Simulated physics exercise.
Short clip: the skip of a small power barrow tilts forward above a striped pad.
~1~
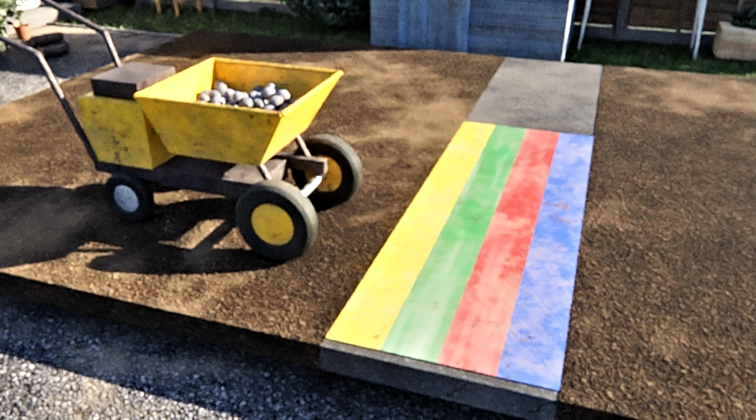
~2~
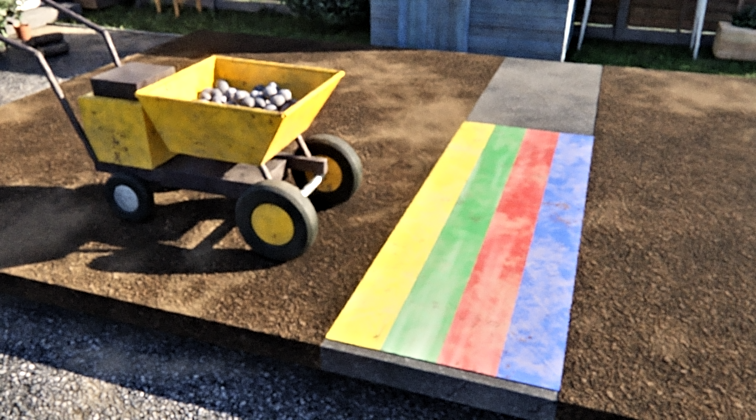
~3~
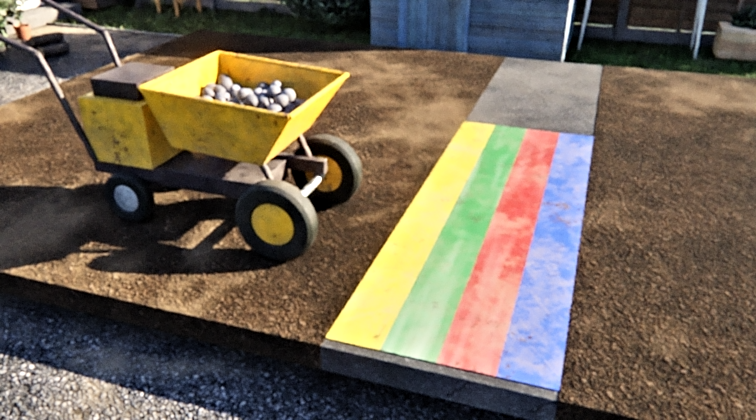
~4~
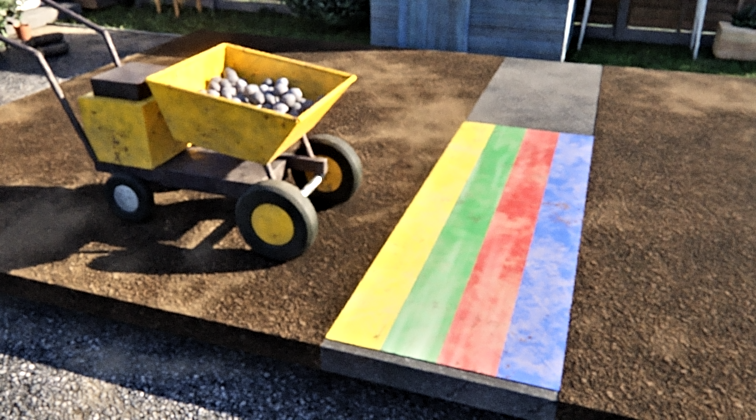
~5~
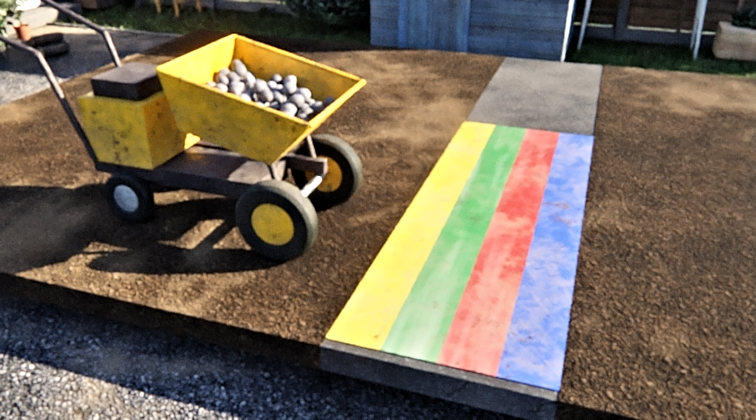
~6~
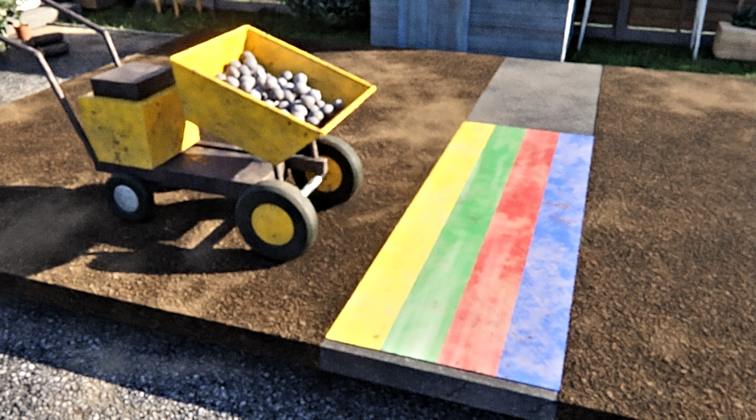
A small yellow barrow loaded with round grey stones stood on brown ground beside a pad striped yellow, green, red and blue, and its skip slowly tilted forward to the right while its wheels stayed put.
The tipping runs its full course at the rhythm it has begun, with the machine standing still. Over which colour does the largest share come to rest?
The largest share rests over green.
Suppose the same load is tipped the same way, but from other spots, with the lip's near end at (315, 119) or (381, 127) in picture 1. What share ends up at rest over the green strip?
The shares come out close to 40 and 0 per cent, in that order.
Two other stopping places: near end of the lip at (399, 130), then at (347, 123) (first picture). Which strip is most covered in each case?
First spot: The strip in blue; second spot: Red.
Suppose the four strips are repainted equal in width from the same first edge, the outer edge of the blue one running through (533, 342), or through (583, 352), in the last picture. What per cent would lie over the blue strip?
Shares in order: Close to 10 %; close to 0 %.
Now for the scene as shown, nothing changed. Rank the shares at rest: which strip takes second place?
Second: The yellow strip.
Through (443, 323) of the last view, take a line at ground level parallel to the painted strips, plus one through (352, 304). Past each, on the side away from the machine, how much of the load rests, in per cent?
I'd say about 30 and about 100 in a hundred.
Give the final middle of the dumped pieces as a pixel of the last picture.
(445, 248).
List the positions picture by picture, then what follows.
Lip of the skip (282, 115), level; top of the load (245, 104), round cobbles; yellow strip (375, 304); green strip (426, 315); red strip (480, 326); blue strip (536, 337), in the first picture.
Lip of the skip (284, 116), level; top of the load (246, 103), in the second picture.
Lip of the skip (290, 117), tipped barely; top of the load (237, 96), in the third picture.
Lip of the skip (298, 121), tipped a little; top of the load (228, 94), in the fourth picture.
Lip of the skip (309, 126), tipped a little; top of the load (236, 88), in the fifth picture.
Lip of the skip (322, 134), tipped clearly; top of the load (232, 75); yellow strip (375, 304); green strip (426, 315); red strip (480, 326); blue strip (536, 337), in the sixth picture.
Just after the last frame, skip tipped steeply; every one in the skip.
A moment on, skip tipped right over; almost all in the skip; just a few over the yellow strip; just a few over the green strip.
Further on, skip tipped right over; roughly a quarter in the skip; roughly a quarter over the yellow strip; roughly a third over the green strip; roughly a quarter over the red strip; just a few over the blue strip; just a few off the paint.
When it is over, skip tipped right over; roughly a third over the yellow strip; roughly half over the green strip; roughly a quarter over the red strip; just a few over the blue strip; just a few off the paint.
